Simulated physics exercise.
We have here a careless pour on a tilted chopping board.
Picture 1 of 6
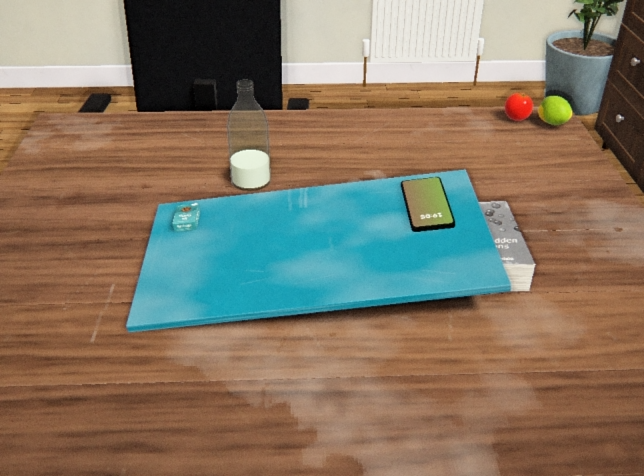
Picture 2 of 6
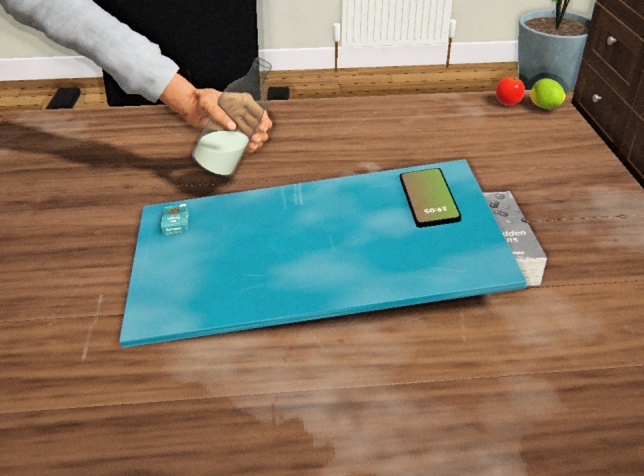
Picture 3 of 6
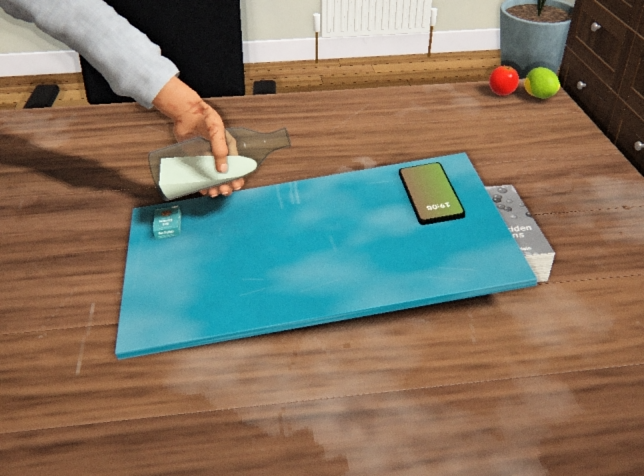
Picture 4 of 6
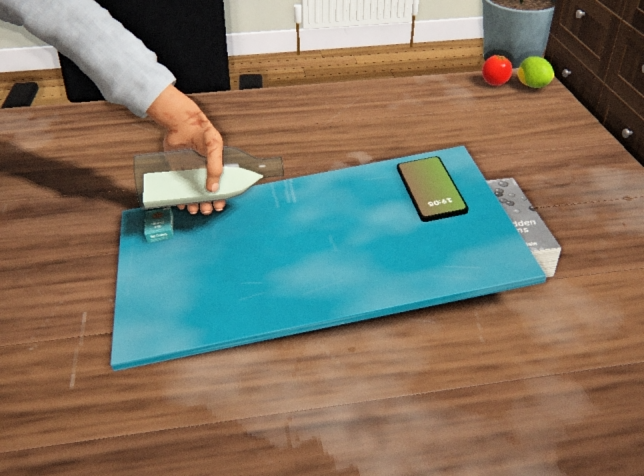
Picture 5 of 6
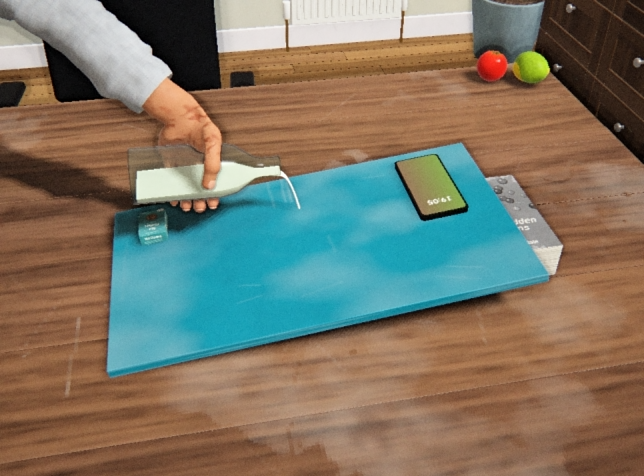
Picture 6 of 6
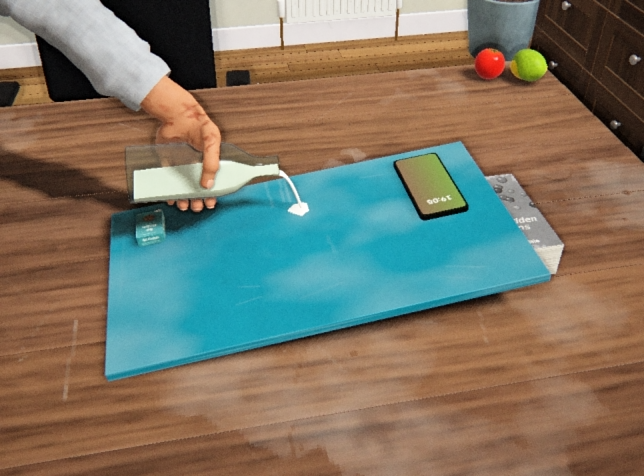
A hand lifting a bottle of white liquid, tipping it sideways and pouring onto a tilted blue board holding a phone.
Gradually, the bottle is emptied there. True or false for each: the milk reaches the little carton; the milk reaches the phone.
On the left the little carton: True; on the right the phone: False.
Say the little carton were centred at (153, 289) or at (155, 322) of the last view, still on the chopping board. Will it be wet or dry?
For the first try it is missed by the spill; for the second it is missed by the spill.
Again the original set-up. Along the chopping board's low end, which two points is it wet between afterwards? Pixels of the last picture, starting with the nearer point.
The wet stretch lies between (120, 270) and (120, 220).
Soon after, it runs down to the left; the little carton is dry; the phone is dry.
Later, it runs down to the left and off the end; the little carton is wet; the phone is dry.
In the end, it runs down to the left and off the end; the little carton is wet; the phone is dry.
